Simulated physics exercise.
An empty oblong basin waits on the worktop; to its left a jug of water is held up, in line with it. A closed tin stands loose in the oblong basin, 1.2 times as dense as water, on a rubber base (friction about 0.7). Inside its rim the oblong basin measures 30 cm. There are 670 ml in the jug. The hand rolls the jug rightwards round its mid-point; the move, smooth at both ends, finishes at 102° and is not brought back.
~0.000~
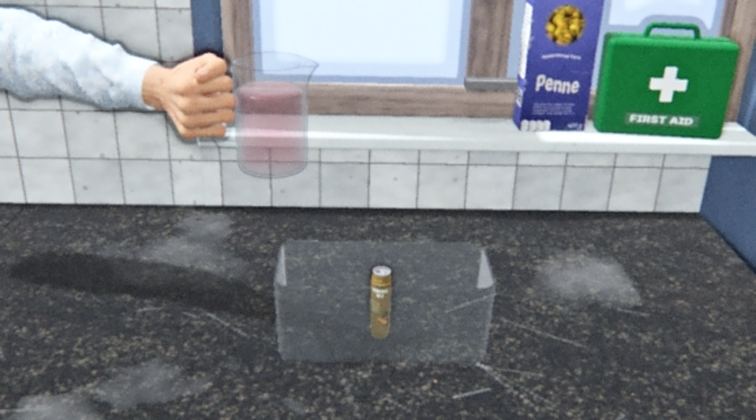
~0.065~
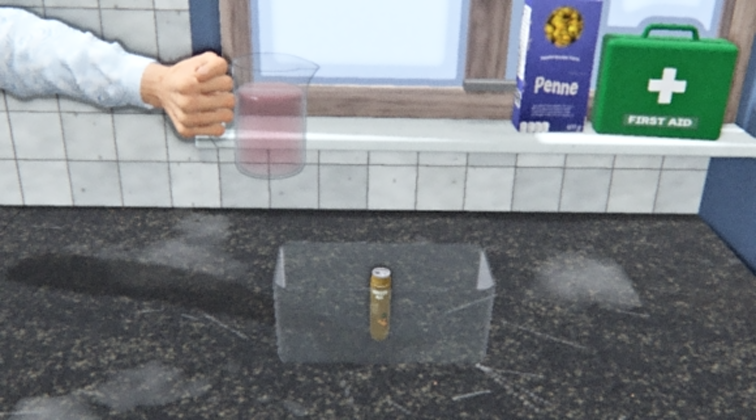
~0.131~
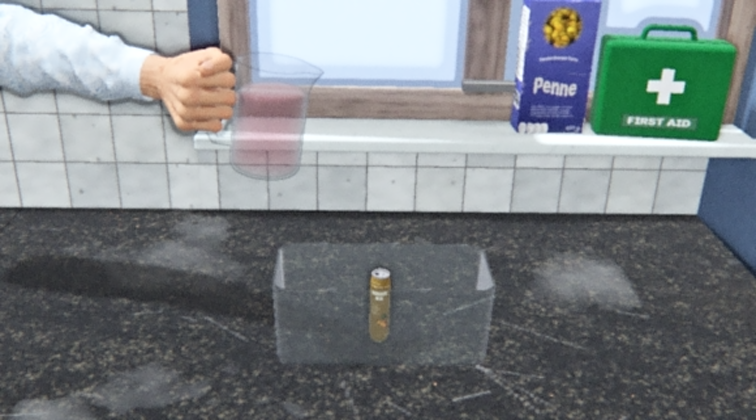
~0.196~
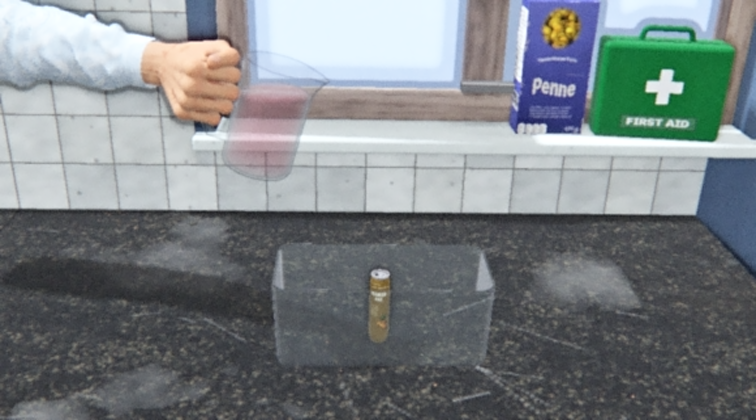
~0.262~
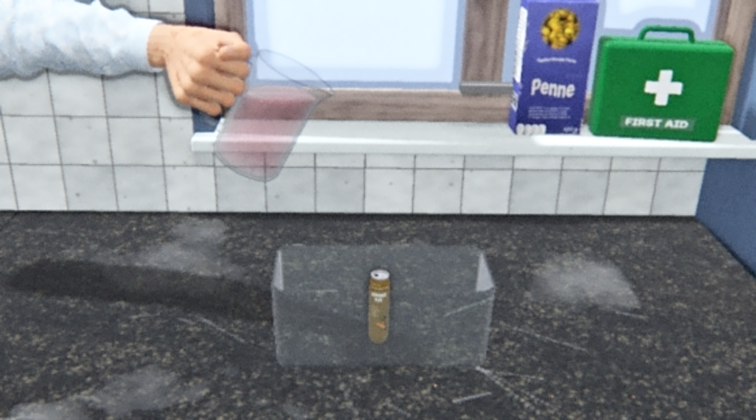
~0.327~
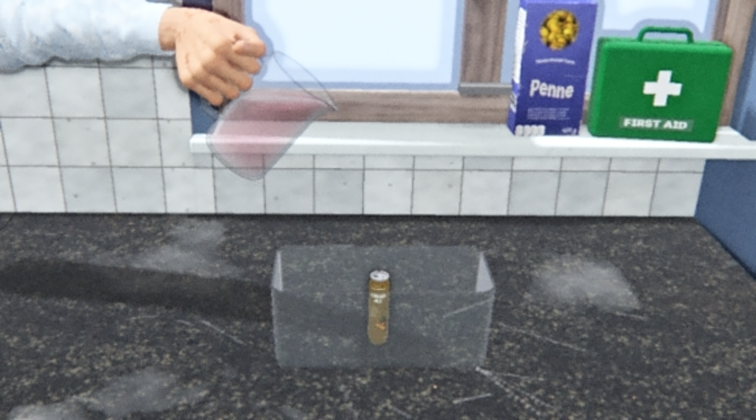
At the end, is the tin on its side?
The tin remains upright.
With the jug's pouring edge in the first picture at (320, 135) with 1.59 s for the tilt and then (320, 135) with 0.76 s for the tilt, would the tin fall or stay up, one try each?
First it goes over; then it topples.
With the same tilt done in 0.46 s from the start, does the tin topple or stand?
The tin remains upright.
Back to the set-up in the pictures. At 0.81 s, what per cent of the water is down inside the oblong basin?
Some 40 per cent.
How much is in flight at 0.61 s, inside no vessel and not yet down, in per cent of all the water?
Some 24 per cent.
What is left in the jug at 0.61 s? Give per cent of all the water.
About 74 per cent.
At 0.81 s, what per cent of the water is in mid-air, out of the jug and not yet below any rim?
About 32 per cent.
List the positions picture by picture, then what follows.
In the first frame, tilt 0°; pouring edge (319, 64); surface from (237, 87) to (305, 89); the oblong basin's rim runs from (278, 264) to (489, 266); the tin's top is at (382, 274).
In the second frame, tilt 2°; pouring edge (320, 66); surface from (237, 88) to (305, 90).
In the third frame, tilt 7°; pouring edge (324, 72); surface from (238, 89) to (307, 91).
In the fourth frame, tilt 16°; pouring edge (330, 80); surface from (239, 97) to (310, 93).
In the fifth frame, tilt 27°; pouring edge (335, 93); surface from (233, 106) to (318, 96).
In the sixth frame, tilt 40°; pouring edge (339, 109); surface from (221, 114) to (330, 101).
After 0.61 s the tilt is 92° and 74 per cent is still to pour; the tin stands where it began.
After 0.81 s the tilt is 102° and 29 per cent is still to pour; the tin stands where it began.
After 1.03 s the tilt is 102° and 8 per cent is still to pour; the tin stands where it began.
After 1.26 s the tilt is 102° and 1 per cent is still to pour; the tin stands where it began.
In the end the tin stands where it began.
